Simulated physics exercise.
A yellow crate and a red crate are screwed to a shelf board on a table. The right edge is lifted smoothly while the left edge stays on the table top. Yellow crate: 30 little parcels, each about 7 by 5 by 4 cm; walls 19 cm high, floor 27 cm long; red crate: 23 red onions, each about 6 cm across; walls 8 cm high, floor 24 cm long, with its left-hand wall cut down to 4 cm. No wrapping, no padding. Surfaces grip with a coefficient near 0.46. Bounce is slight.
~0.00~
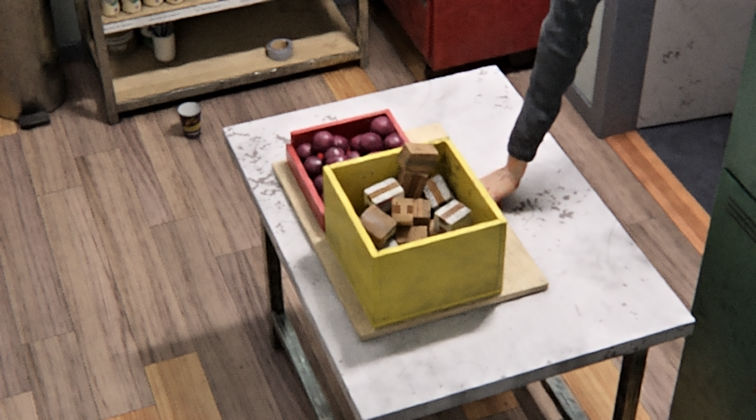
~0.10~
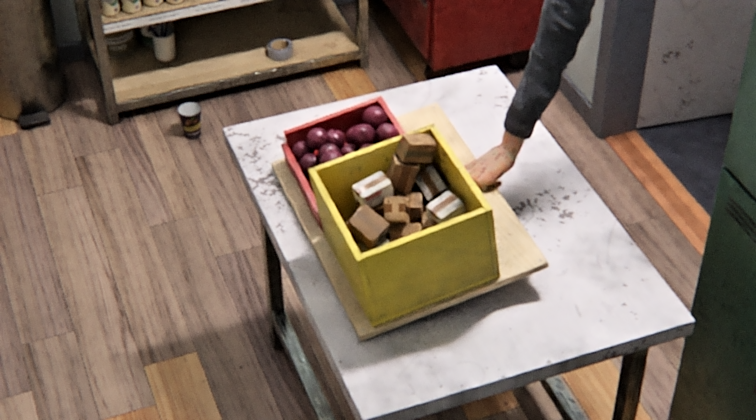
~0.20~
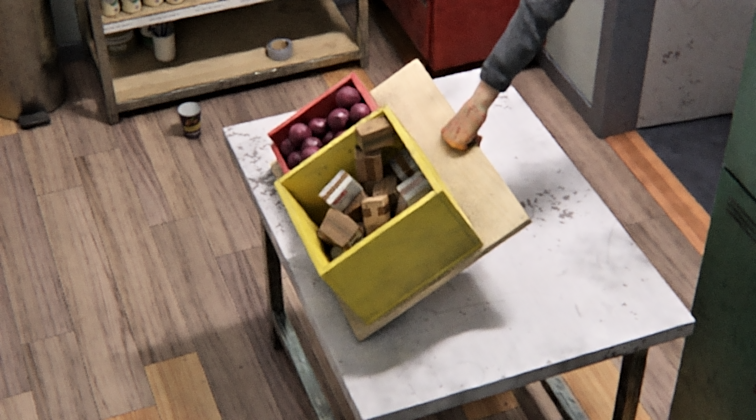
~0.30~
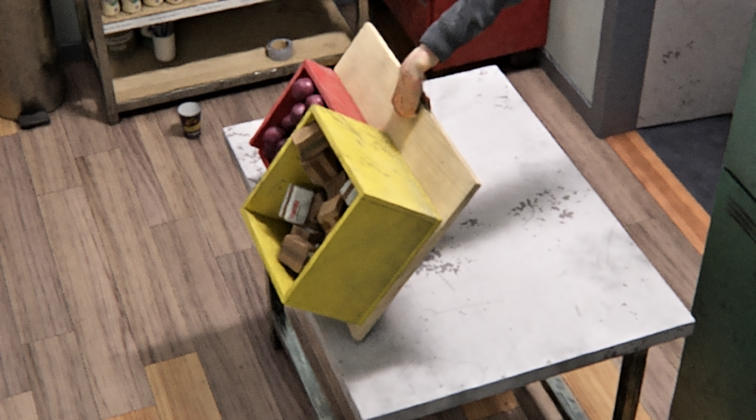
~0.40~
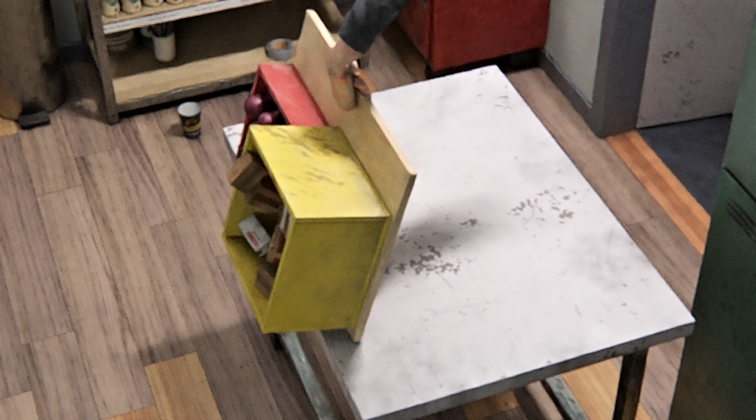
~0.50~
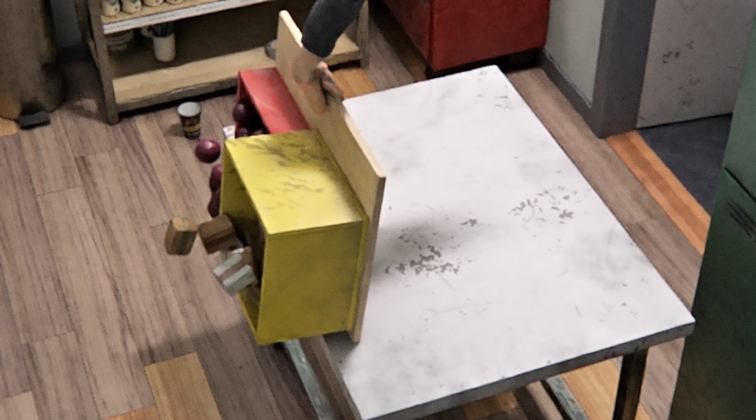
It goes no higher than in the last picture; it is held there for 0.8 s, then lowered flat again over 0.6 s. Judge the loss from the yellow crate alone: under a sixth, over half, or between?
The yellow crate loses between a sixth and a half of its little parcels.
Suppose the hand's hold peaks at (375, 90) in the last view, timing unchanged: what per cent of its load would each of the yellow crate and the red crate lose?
Then yellow crate 10, red crate 40 per cent.
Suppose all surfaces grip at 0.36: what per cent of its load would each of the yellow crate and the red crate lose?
Then yellow crate 30, red crate 80 per cent.
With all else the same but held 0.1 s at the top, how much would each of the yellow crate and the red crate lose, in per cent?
In that case yellow crate 30, red crate 80 per cent.
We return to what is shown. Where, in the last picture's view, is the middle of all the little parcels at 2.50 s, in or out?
At about (371, 257).
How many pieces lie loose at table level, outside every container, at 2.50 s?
About 0.
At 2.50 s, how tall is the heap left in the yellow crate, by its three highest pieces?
Roughly 15 cm high.
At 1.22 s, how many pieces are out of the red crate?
Out by then, roughly: Red crate 20.
After 0.82 s, tilt 82°; the yellow crate is down by 8 of 30 and the red crate is down by 19 of 23.
After 1.22 s, tilt 82°; the yellow crate is down by 9 of 30 and the red crate is down by 19 of 23.
After 1.78 s, tilt 9°; the yellow crate is down by 9 of 30 and the red crate is down by 19 of 23.
When it is over (at 2.50 s), the yellow crate is down by 9 of 30 and the red crate is down by 19 of 23. Asked share, 9 of 30, 30 per cent.
